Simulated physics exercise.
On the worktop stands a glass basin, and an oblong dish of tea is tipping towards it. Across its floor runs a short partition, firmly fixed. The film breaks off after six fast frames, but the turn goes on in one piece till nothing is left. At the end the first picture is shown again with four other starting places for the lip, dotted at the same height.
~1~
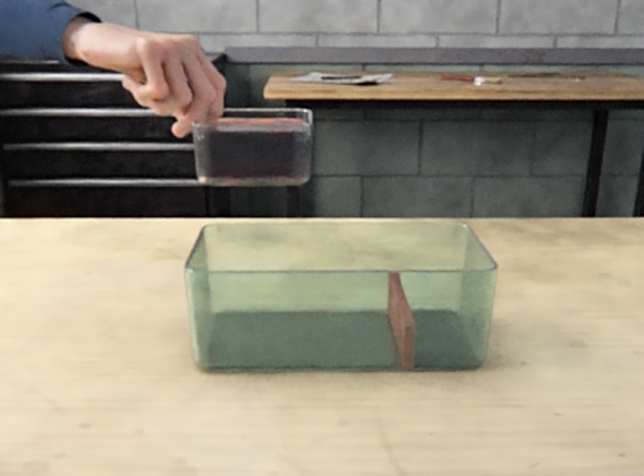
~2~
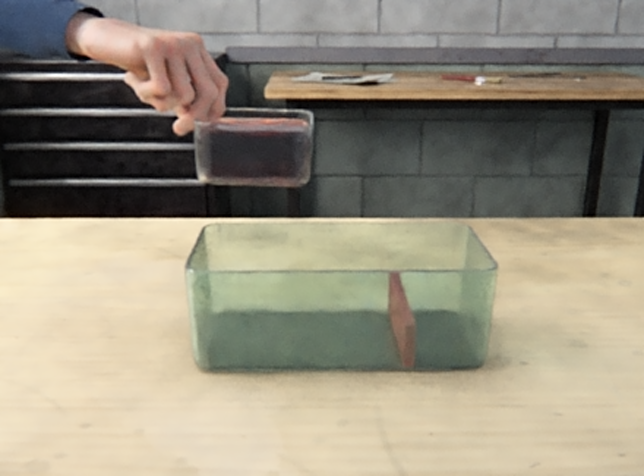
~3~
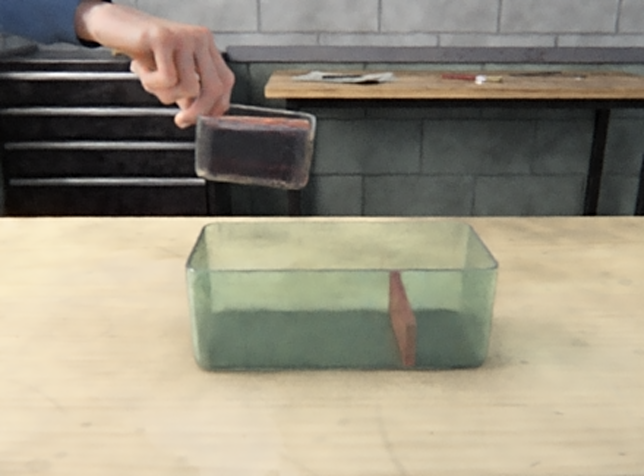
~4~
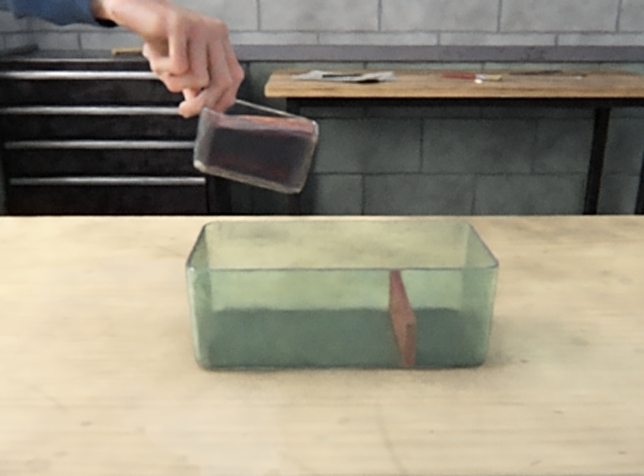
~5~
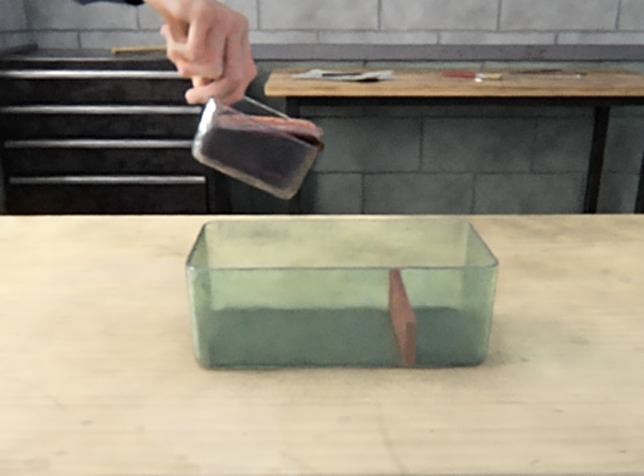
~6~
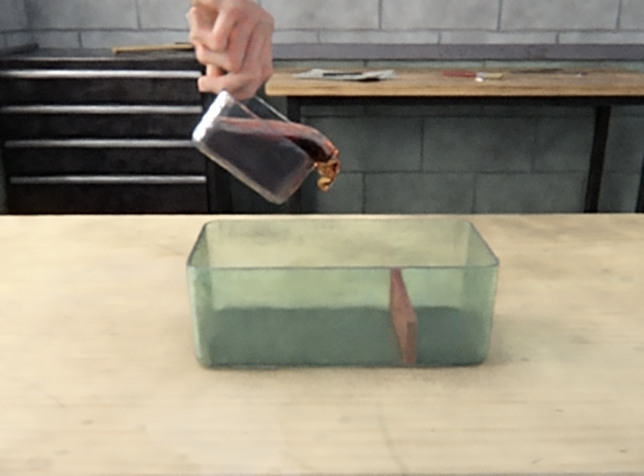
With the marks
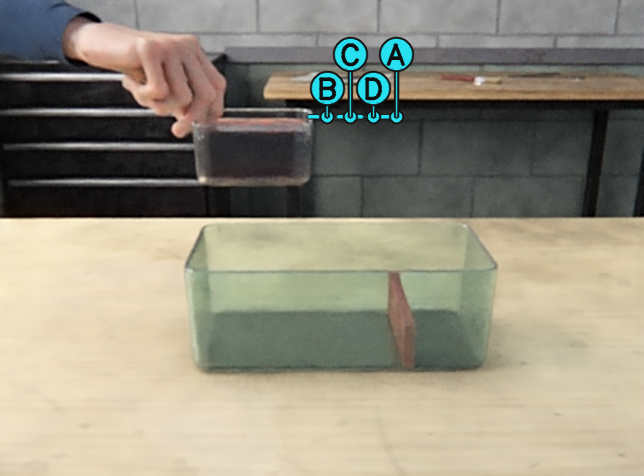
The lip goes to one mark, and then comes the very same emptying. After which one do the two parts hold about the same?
Use spot C.
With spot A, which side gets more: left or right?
More ends on the right.
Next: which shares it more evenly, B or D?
The answer is D.
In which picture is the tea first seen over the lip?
Picture 5.
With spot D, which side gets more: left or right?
More ends on the right.
On the marked copy, A at (396, 116); B at (327, 116); C at (350, 116); D at (373, 116).
Choosing A, about 21 % ends left of the wall and 78 % right of it.
Choosing B, about 89 % ends left of the wall and 10 % right of it.
Choosing C, about 51 % ends left of the wall and 48 % right of it.
Choosing D, about 30 % ends left of the wall and 69 % right of it.
